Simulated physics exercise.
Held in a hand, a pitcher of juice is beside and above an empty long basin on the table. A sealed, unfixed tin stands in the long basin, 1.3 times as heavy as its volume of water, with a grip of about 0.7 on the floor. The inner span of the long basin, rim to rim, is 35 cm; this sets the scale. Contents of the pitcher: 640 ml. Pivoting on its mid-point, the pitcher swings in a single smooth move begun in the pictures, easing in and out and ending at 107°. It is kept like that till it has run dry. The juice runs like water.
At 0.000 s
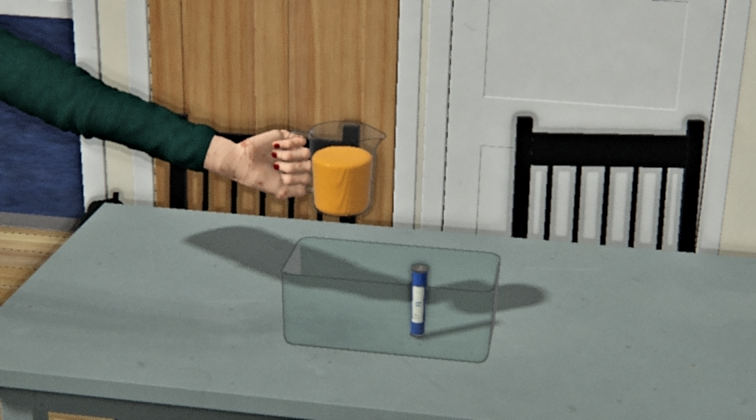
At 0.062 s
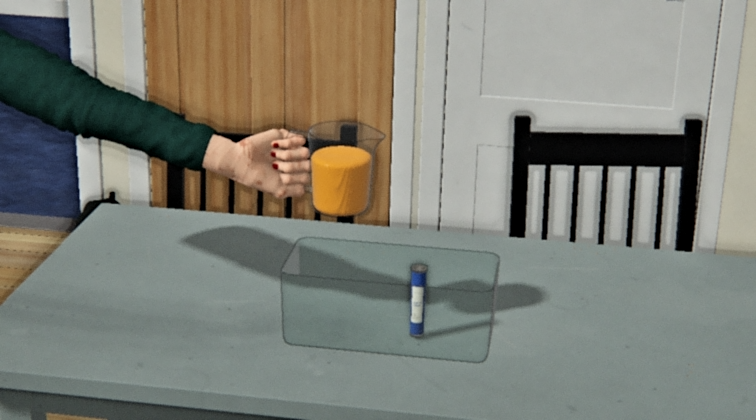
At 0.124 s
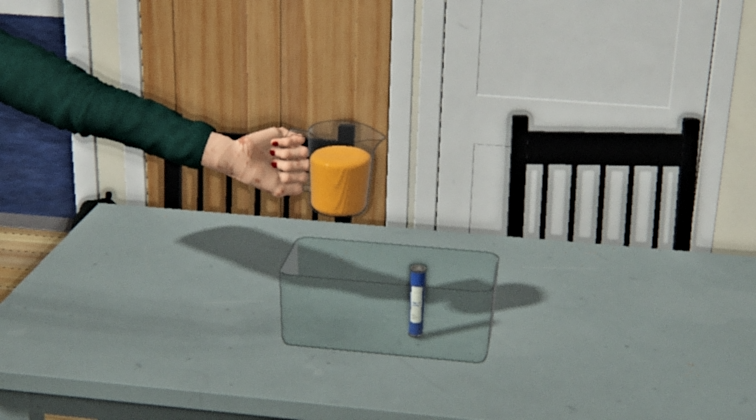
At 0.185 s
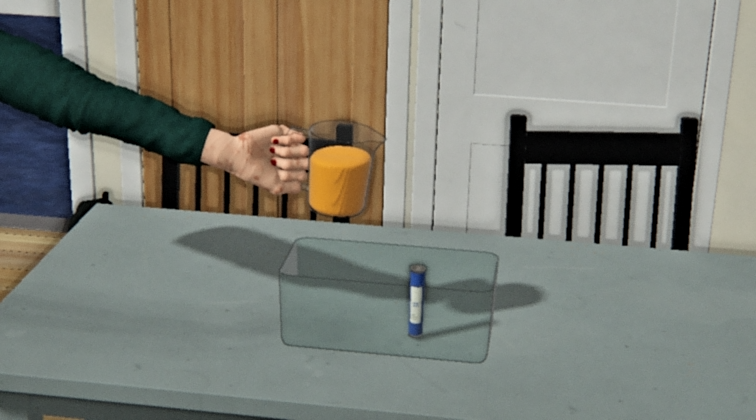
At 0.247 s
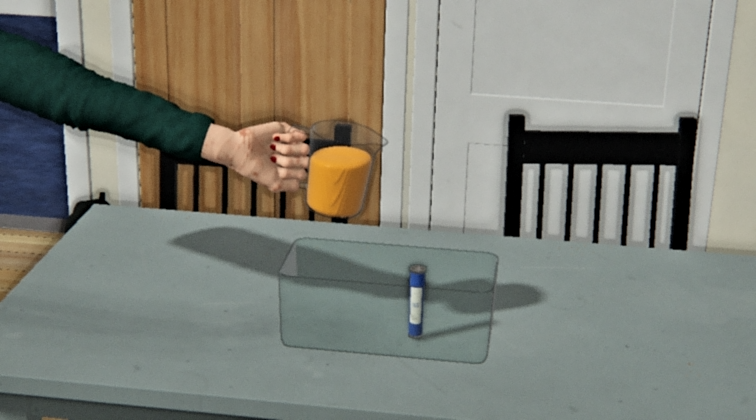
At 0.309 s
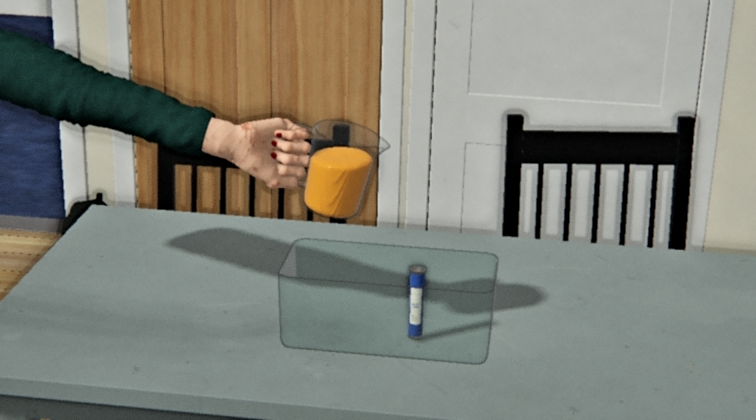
In this clip, a hand from the left holds a clear pitcher of orange juice above a table, beside a clear, long basin with a small blue tin standing by it, and gradually tilts the pitcher slightly rightward.
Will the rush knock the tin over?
It comes down.
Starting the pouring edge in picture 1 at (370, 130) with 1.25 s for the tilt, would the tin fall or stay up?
It tumbles.
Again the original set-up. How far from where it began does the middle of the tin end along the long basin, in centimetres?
6.5 cm.
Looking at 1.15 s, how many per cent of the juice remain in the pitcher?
I'd say some 34 per cent remains.
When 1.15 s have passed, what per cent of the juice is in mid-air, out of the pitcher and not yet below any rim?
Around 22 percent of the liquid.
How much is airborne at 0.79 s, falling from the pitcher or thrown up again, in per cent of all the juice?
Near 7 per cent at that time.
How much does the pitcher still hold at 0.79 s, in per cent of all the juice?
Around 92 percent.
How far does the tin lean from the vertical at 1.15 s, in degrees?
The lean is some 0° away from upright.
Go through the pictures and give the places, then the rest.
Tilt 0°; pouring edge (386, 136); surface from (314, 153) to (373, 158); the long basin's rim runs from (291, 255) to (497, 274); the tin's top is at (420, 271), in the first picture.
Tilt 1°; pouring edge (386, 136); surface from (313, 153) to (372, 158), in the second picture.
Tilt 2°; pouring edge (386, 137); surface from (312, 152) to (372, 158), in the third picture.
Tilt 4°; pouring edge (387, 139); surface from (312, 153) to (372, 158), in the fourth picture.
Tilt 8°; pouring edge (388, 142); surface from (312, 154) to (372, 158), in the fifth picture.
Tilt 12°; pouring edge (390, 146); surface from (312, 154) to (373, 159), in the sixth picture.
After 0.79 s the tilt is 63° and 92 per cent is still to pour; the tin stands where it began.
After 1.15 s the tilt is 98° and 34 per cent is still to pour; the tin stands where it began.
After 1.52 s the tilt is 107° and 1 per cent is still to pour; the tin lies on its side.
After 1.92 s the tilt is 107° and 0 per cent is still to pour; the tin lies on its side.
In the end the tin lies on its side.
